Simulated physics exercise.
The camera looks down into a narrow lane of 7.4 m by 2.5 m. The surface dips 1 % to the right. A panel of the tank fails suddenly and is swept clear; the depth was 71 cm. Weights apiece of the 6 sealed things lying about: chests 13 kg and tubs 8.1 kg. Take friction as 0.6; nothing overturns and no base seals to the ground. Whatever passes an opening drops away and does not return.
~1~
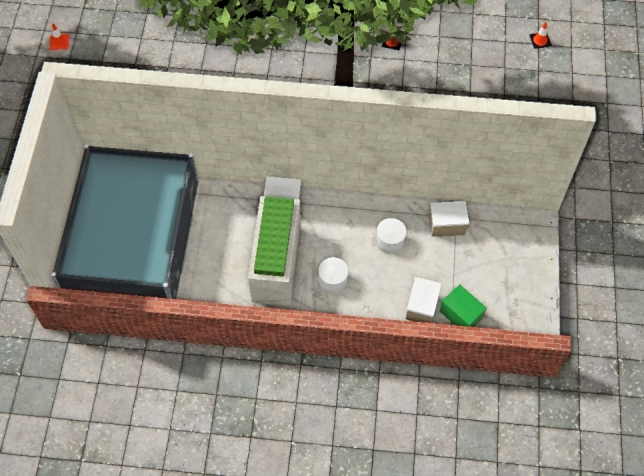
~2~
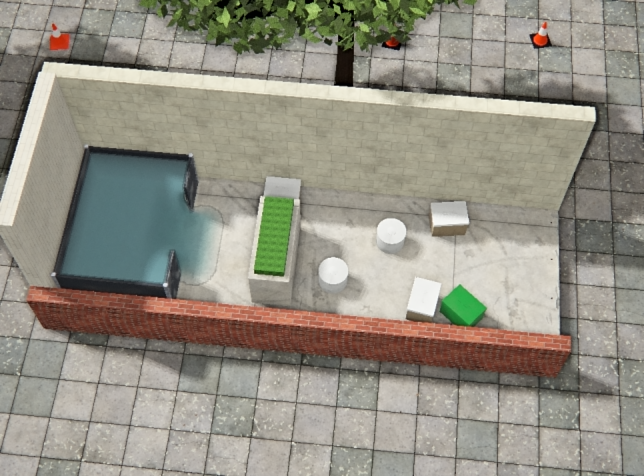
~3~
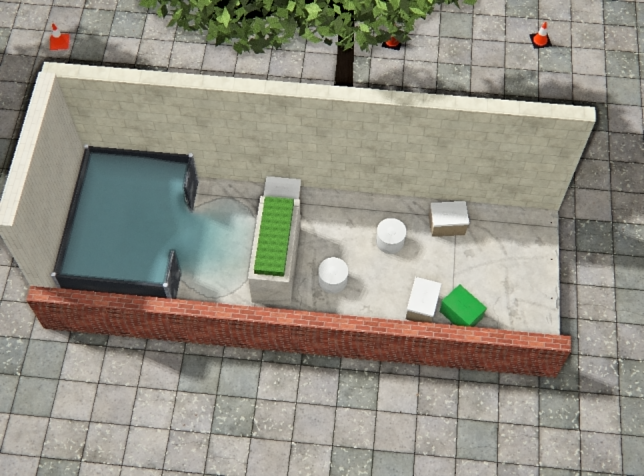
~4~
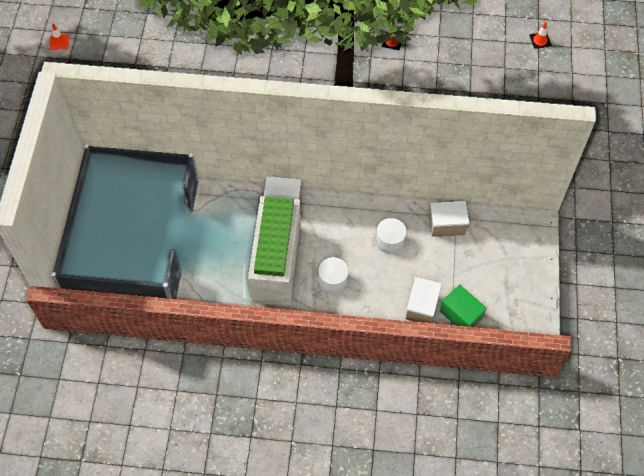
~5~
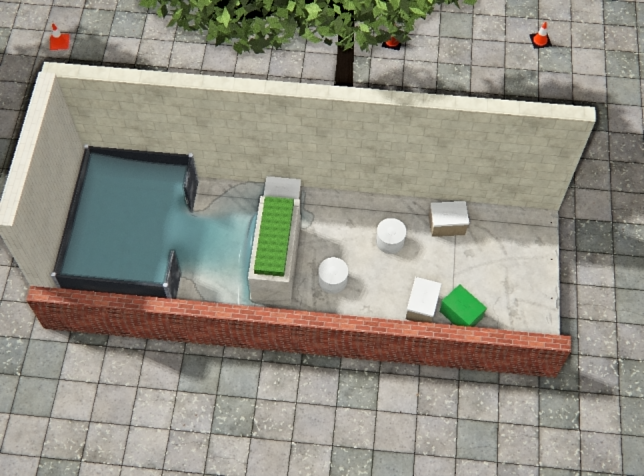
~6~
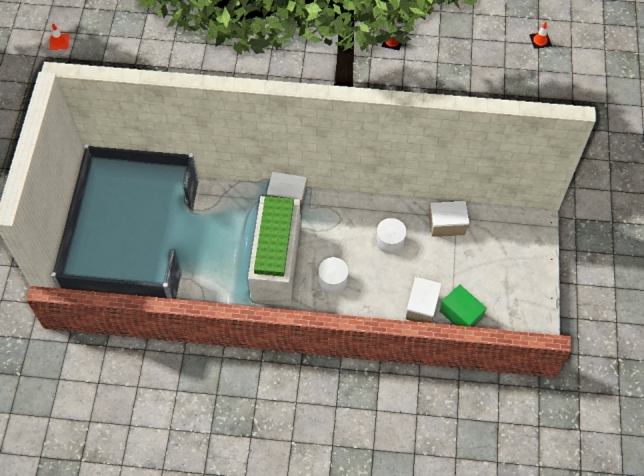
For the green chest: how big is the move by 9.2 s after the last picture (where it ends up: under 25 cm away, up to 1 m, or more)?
The green chest travels far.
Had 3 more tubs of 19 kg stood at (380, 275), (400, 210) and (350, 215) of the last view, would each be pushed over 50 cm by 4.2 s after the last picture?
In that order: Short of it, over, past it.
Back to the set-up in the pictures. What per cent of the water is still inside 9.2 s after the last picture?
Some 54 per cent remains.
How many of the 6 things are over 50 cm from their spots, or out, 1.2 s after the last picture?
I count 1.
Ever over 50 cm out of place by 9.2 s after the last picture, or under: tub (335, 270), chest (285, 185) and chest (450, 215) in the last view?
In that order: Under, more, more.
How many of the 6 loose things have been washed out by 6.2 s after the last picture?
5 of them.
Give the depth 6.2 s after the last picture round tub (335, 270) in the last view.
About 4 cm.
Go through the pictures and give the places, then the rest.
The first frame shows the green chest at (464, 304) rests on the ground; water covers 3.4 m2; 0 of 6 have shifted.
The second frame shows the green chest at (464, 304) rests on the ground; water covers 4.0 m2; 0 of 6 have shifted.
The third frame shows the green chest at (464, 304), on the bottom; water covers 5.0 m2; 0 of 6 have shifted.
The fourth frame shows the green chest at (464, 304), on the bottom; water covers 5.5 m2; 0 of 6 have shifted.
The fifth frame shows the green chest at (464, 304), on the bottom; 5.9 m2 under water; 0 of 6 have shifted.
The sixth frame shows the green chest at (464, 304) rests on the ground; 6.2 m2 under water; 1 of 6 have shifted.
Then, 1.2 s after the last picture the green chest is near (465, 304), 0.0 m from its start, aground; 0 of 6 are out; 0 afloat.
Then, 3.8 s after the last picture the green chest has gone out; 4 of 6 are out; 1 afloat.
Then, 6.2 s after the last picture the green chest has gone out; 5 of 6 are out; 0 afloat.
Then, 9.2 s after the last picture the green chest has gone out; 5 of 6 are out; 0 afloat.
